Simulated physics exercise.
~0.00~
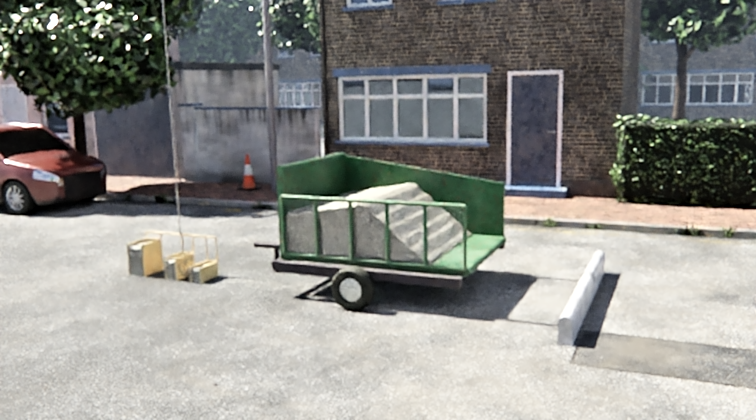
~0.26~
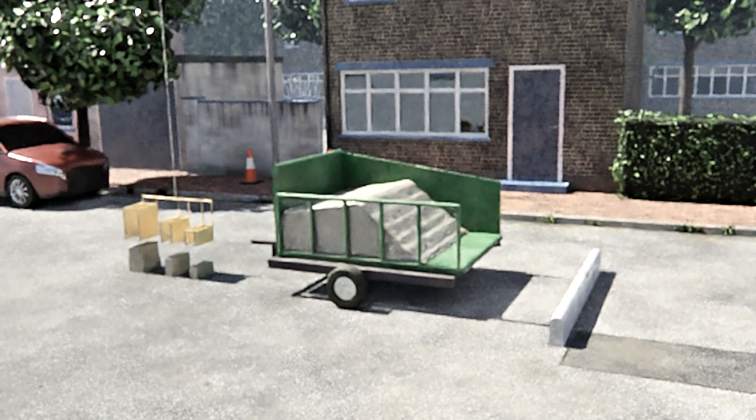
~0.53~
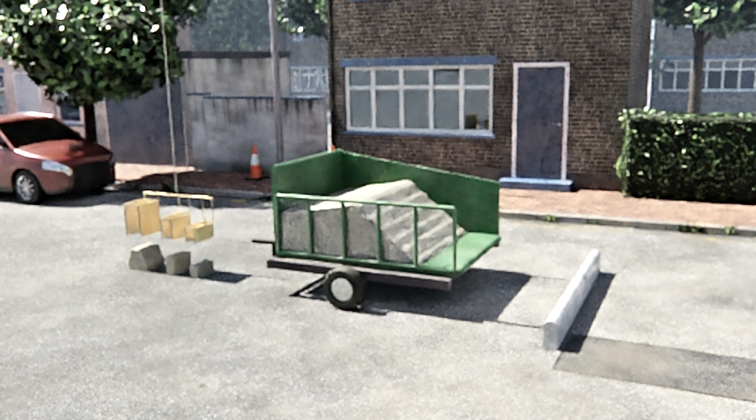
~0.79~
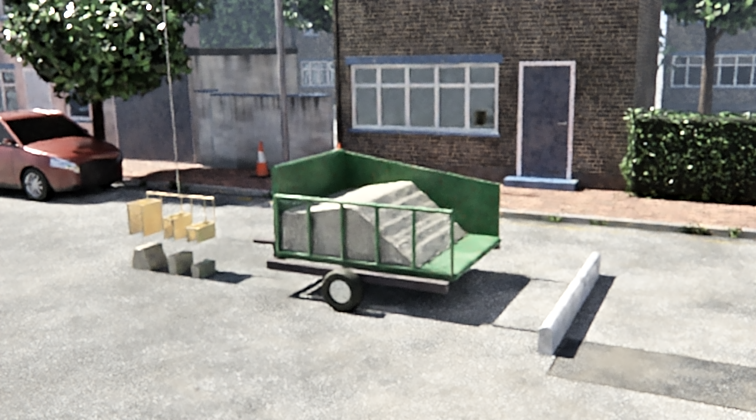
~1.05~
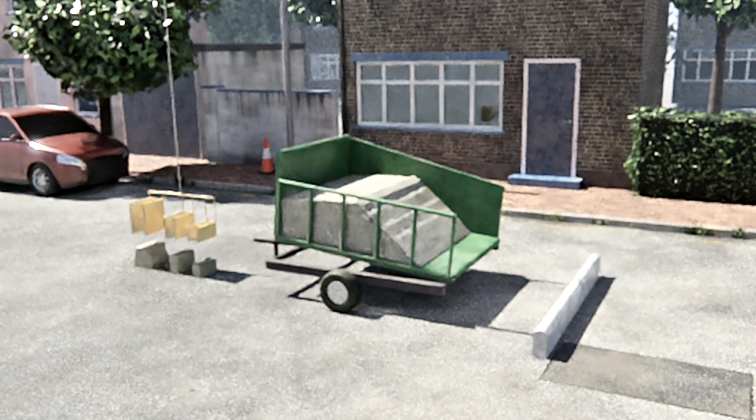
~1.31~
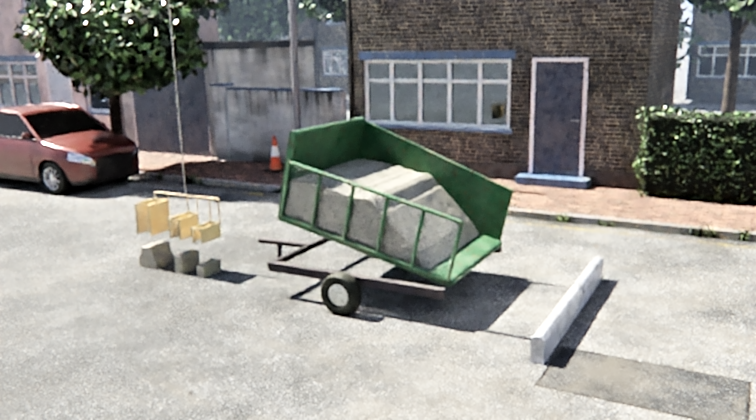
A green trailer loaded with a grey heap sat still while yellow moulds lifted off three small grey blocks beside it, the tallest sagging a little; then its bed tilted up at the left end.
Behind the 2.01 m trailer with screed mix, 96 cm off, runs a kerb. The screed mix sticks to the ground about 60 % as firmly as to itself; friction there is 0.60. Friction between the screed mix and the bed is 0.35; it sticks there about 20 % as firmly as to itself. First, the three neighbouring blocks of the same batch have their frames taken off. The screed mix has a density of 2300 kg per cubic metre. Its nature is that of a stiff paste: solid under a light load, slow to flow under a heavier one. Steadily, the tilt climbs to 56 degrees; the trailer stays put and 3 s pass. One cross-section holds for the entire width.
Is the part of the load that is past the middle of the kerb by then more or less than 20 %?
What is past the middle of the kerb by then amounts to upwards of 20 in a hundred of the load.
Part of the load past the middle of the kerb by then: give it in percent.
I'd put it at around 30 per cent.
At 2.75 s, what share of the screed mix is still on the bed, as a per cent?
Roughly 14 percent.
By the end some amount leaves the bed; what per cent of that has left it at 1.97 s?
Around 0 per cent.
By 1.97 s, the tilt is 31 degrees, 96 % is on the bed and 0 % past the kerb's middle.
By 2.75 s, the tilt is 53 degrees, 15 % is on the bed and 6 % past the kerb's middle.
By 3.52 s, the tilt is 56 degrees, none is on the bed and 32 % past the kerb's middle.
By 4.30 s, the tilt is 56 degrees, none is on the bed and 32 % past the kerb's middle.
By 6.00 s, at the end, the tilt is 56 degrees, none is on the bed and 32 % past the kerb's middle.
